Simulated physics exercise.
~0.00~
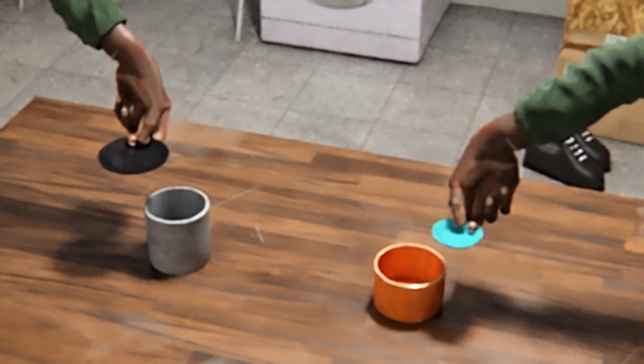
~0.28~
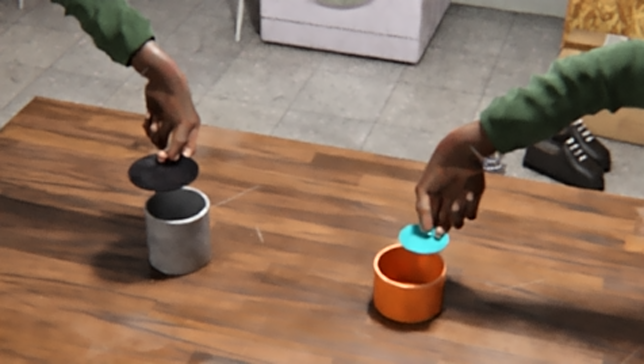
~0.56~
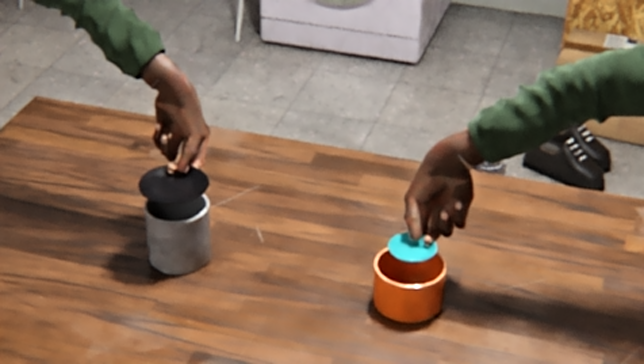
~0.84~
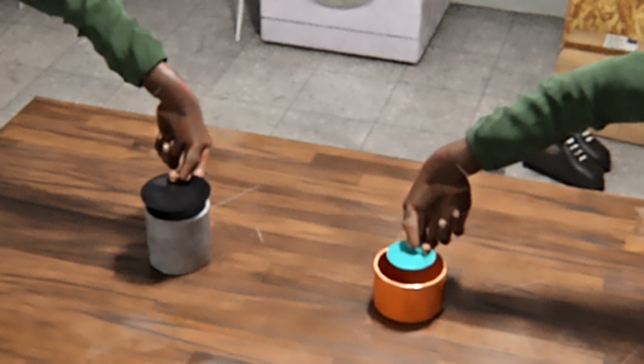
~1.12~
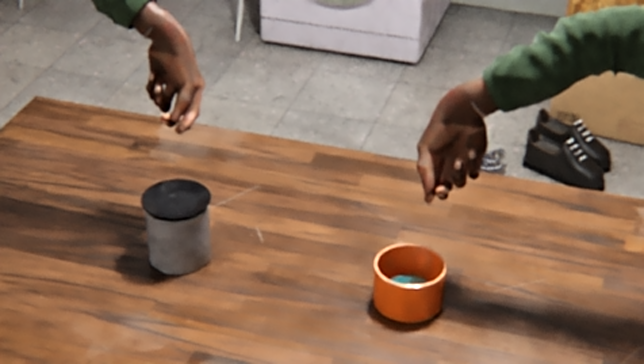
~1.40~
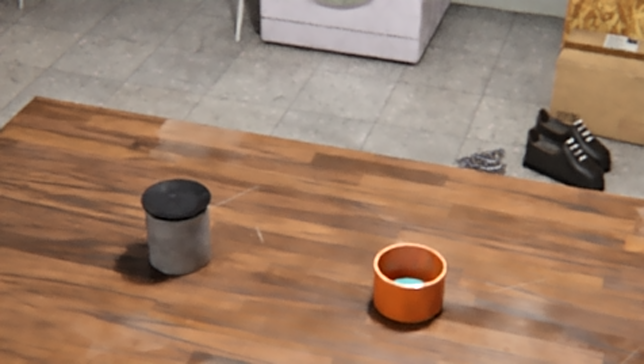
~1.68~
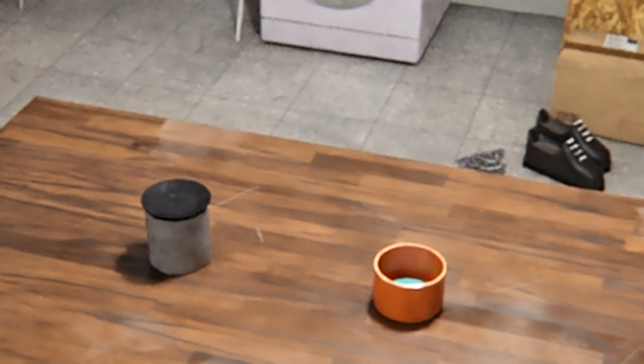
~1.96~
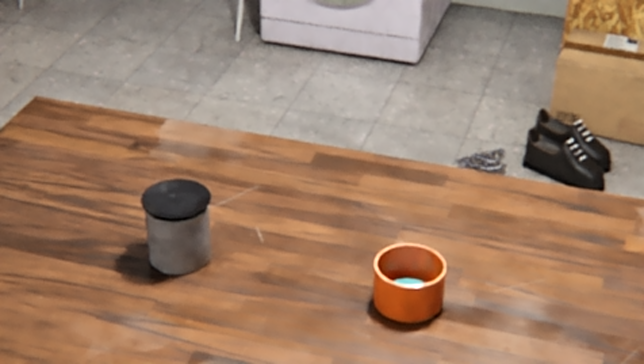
Two hands lowering discs over containers on a wooden table, the black one covering the grey beaker, the turquoise dropping inside the orange mug.
